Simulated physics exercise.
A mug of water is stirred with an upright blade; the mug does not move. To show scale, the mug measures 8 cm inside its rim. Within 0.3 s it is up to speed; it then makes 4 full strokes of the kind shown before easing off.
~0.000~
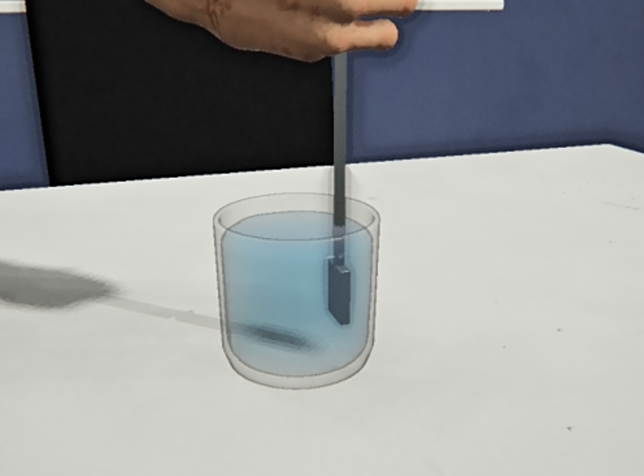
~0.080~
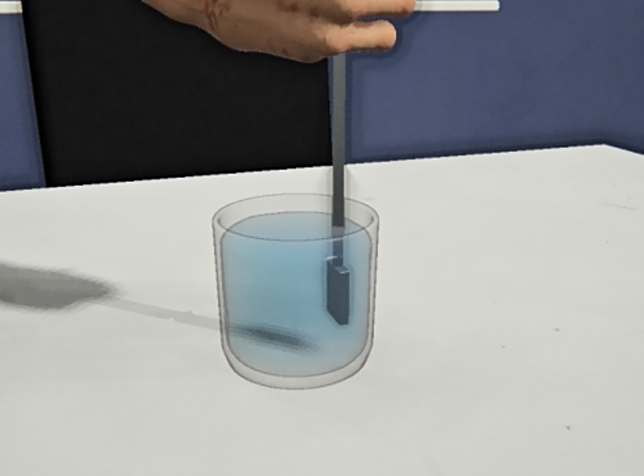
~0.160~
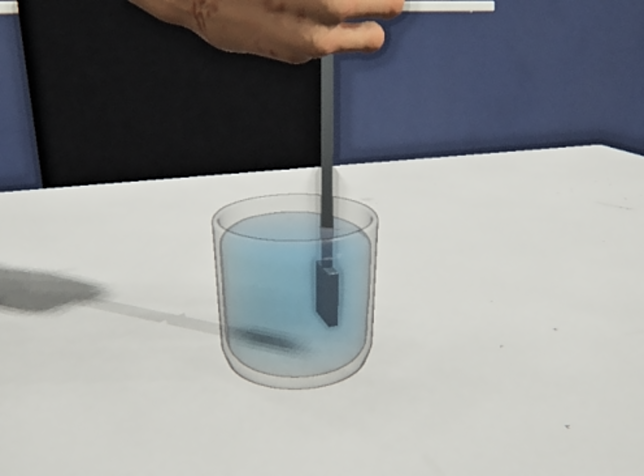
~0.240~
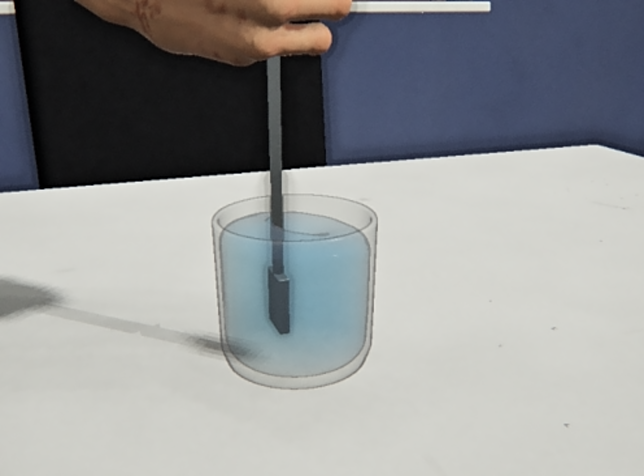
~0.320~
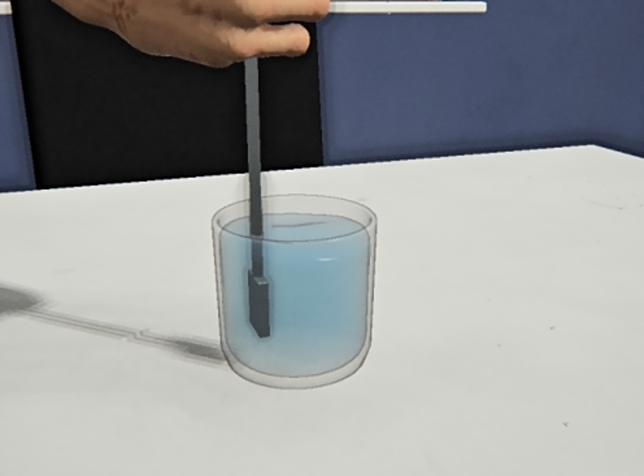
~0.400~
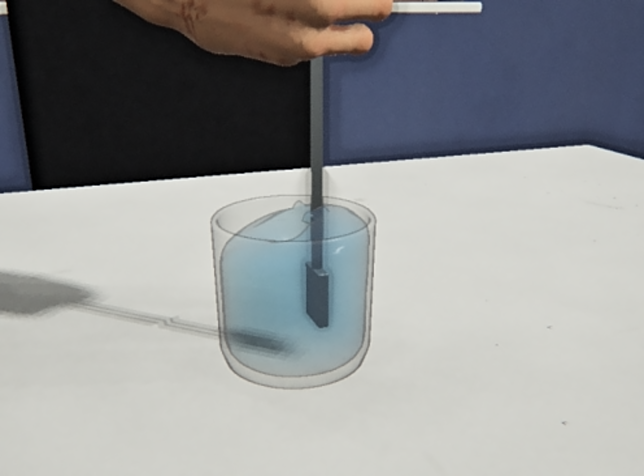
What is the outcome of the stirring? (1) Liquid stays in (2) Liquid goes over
(2) Liquid goes over.
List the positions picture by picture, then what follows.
In the first picture, the stem is at (340, 101); surface from (222, 239) to (367, 225); the rim runs from (218, 227) to (371, 212).
In the second picture, the stem is at (339, 102); surface from (221, 239) to (365, 225).
In the third picture, the stem is at (327, 103); surface from (221, 241) to (366, 228).
In the fourth picture, the stem is at (275, 106); surface from (220, 236) to (365, 229).
In the fifth picture, the stem is at (253, 108); surface from (220, 235) to (363, 224).
In the sixth picture, the stem is at (317, 105); surface from (224, 252) to (363, 212).
Then, 0.68 s in, 0 ml is over the rim.
Then, 0.96 s in, 6 ml is over the rim.
Then, 1.24 s in, 12 ml is over the rim.
Then, 1.52 s in, 14 ml is over the rim.
Finally, 14 ml is over the rim.
